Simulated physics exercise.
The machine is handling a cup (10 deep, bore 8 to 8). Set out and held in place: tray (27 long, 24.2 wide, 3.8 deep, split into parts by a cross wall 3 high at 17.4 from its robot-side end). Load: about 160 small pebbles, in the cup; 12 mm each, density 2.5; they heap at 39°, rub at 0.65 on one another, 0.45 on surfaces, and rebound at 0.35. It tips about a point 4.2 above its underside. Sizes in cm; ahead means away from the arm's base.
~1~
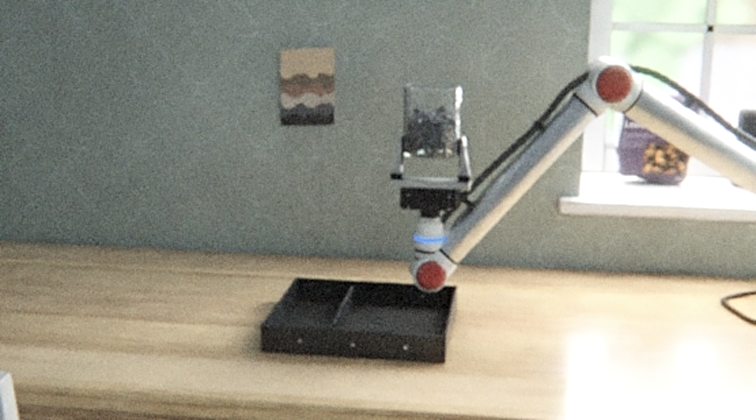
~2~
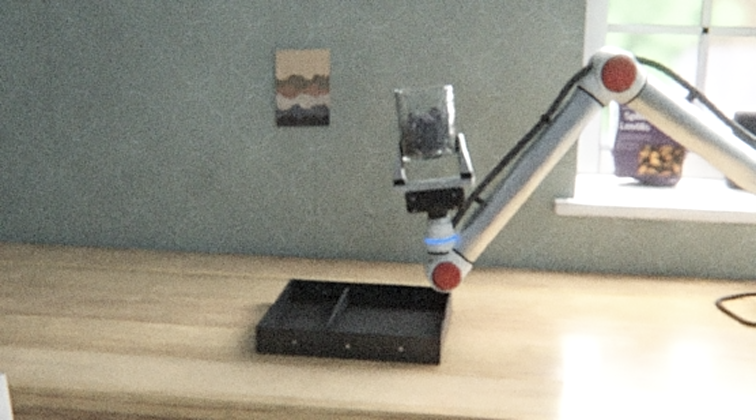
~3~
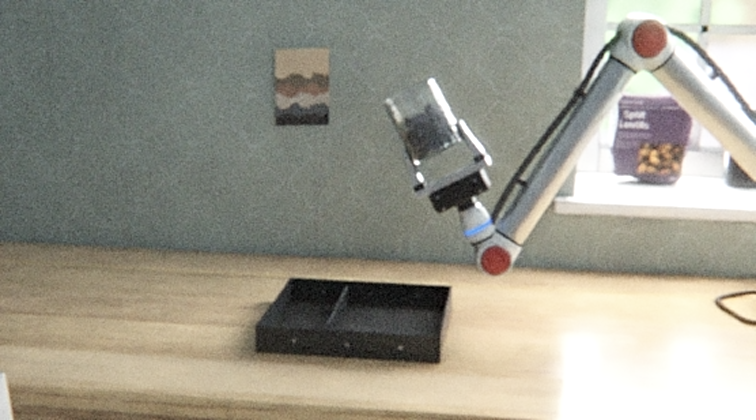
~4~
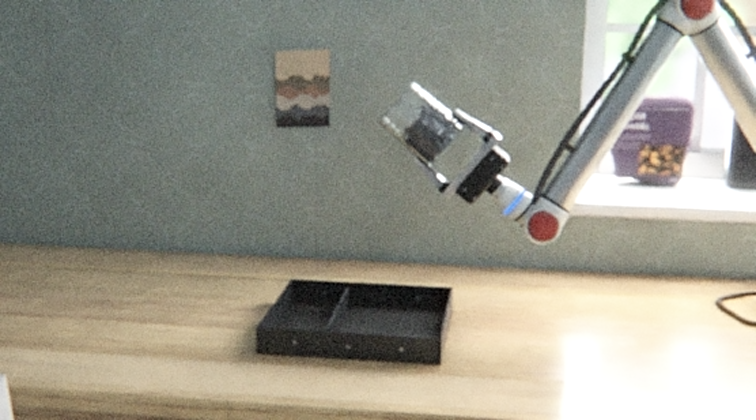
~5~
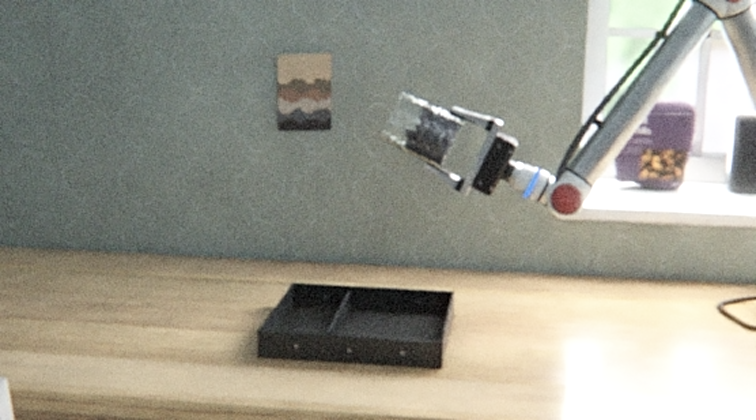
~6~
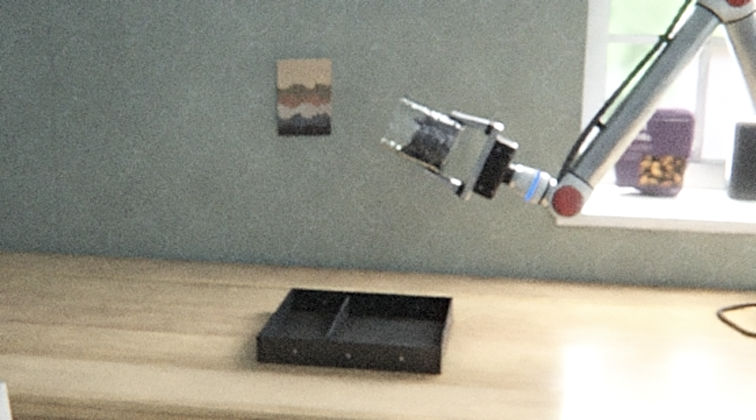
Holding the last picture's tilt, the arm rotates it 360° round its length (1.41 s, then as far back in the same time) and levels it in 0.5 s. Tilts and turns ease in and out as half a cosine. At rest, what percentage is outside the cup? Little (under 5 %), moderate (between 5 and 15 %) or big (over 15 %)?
Share outside the cup: Little (under 5 %).
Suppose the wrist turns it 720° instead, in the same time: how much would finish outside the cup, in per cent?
Then about 0 per cent.
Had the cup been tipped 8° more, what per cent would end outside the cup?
Then about 10 per cent.
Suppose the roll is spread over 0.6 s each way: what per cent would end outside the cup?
It would be near 0 per cent.
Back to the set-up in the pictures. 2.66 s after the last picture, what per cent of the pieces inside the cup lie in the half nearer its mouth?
About 30 per cent.
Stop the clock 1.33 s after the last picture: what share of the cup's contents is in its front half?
Some 60 per cent.
Then, 1.33 s on, tipped 67°, highest piece 36 above the table; 159 in the cup.
Then, 2.66 s on, tipped 67°, highest piece 36 above the table; 158 in the cup, 1 in flight or on a rim.
Then, 3.52 s on, upright, highest piece 38 above the table; 157 in the cup, 1 in the robot-side part, 1 in the far-side part.
Then, 4.22 s on, upright, highest piece 38 above the table; 157 in the cup, 1 in the robot-side part, 1 in the far-side part.
In the end, 157 in the cup, 1 in the robot-side part, 1 in the far-side part. That is 1 % outside the cup.
